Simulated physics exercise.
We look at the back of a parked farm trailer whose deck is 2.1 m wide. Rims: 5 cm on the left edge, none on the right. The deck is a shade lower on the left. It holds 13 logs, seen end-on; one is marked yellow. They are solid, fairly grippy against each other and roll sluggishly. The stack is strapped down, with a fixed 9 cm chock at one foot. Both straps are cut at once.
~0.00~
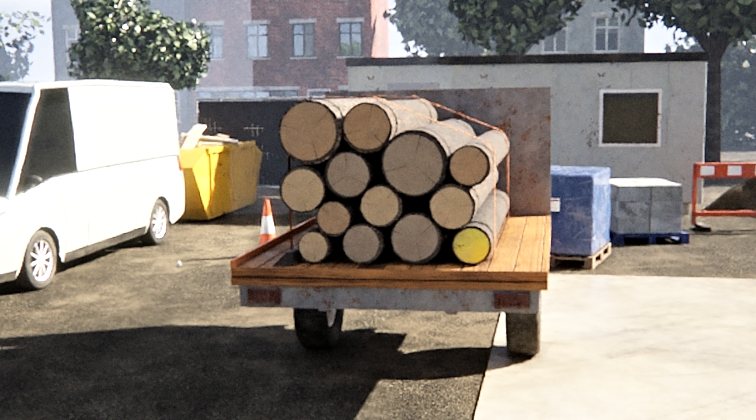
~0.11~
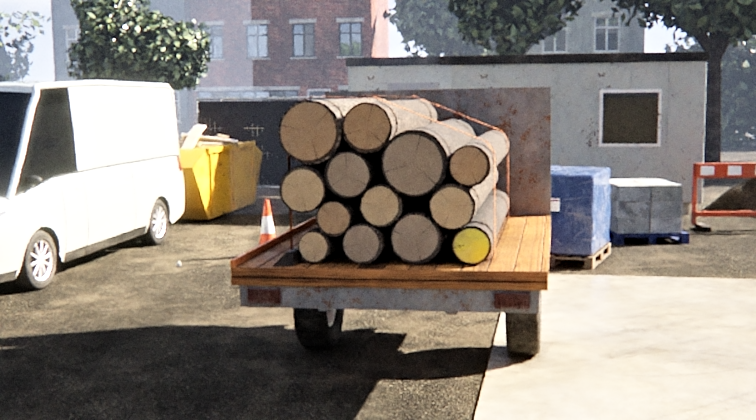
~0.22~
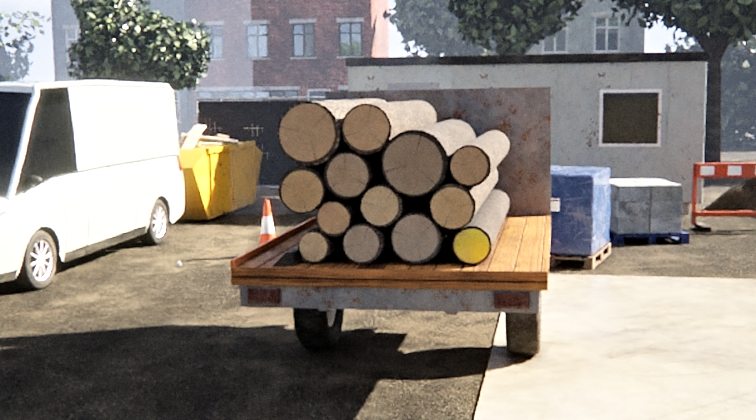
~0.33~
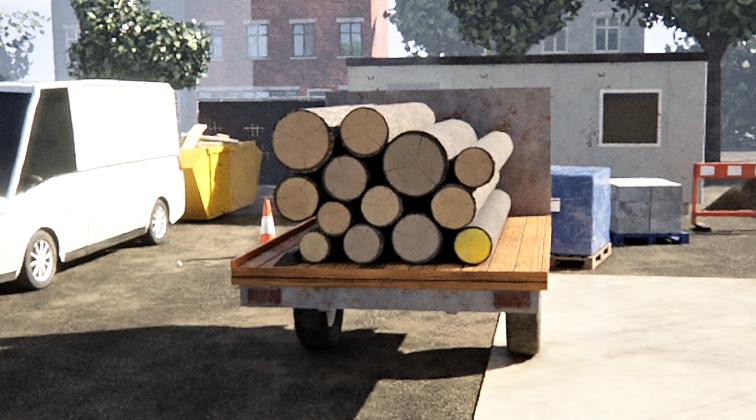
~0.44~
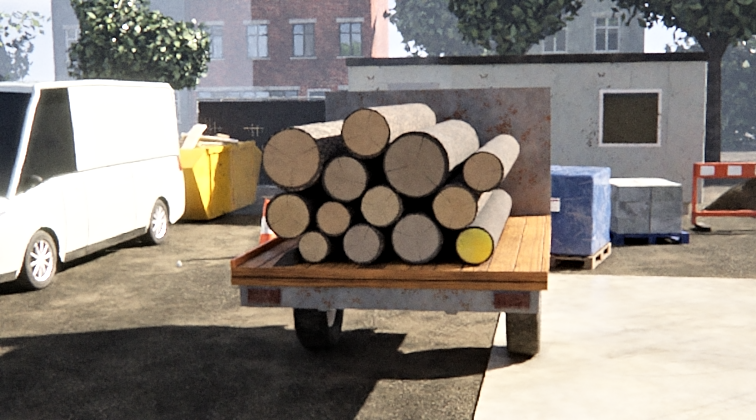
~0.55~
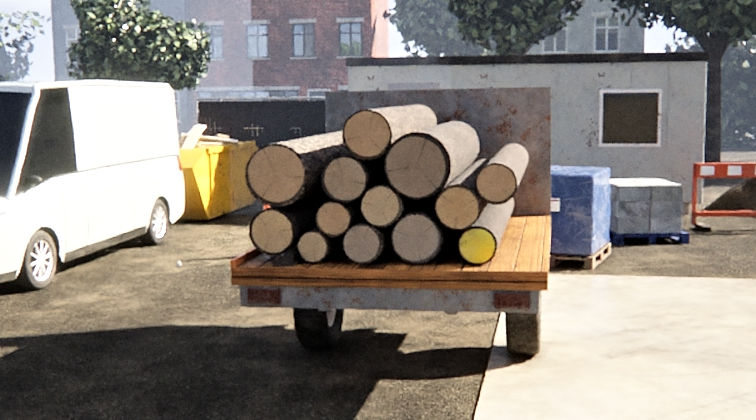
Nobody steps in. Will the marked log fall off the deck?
Yellow ends on the ground.
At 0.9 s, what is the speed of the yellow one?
About 0.8 m/s.
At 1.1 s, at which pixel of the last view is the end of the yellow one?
Around (530, 247).
By 0.9 s, yellow is on the deck, 30 cm from the right edge, rolling right; 1 off so far.
By 1.1 s, yellow is on the deck, 10 cm from the right edge, rolling right; 2 off so far.
By 1.4 s, yellow is dropping off the right side; 3 off so far.
Finally (3.0 s), yellow is down on the right; 4 off so far.
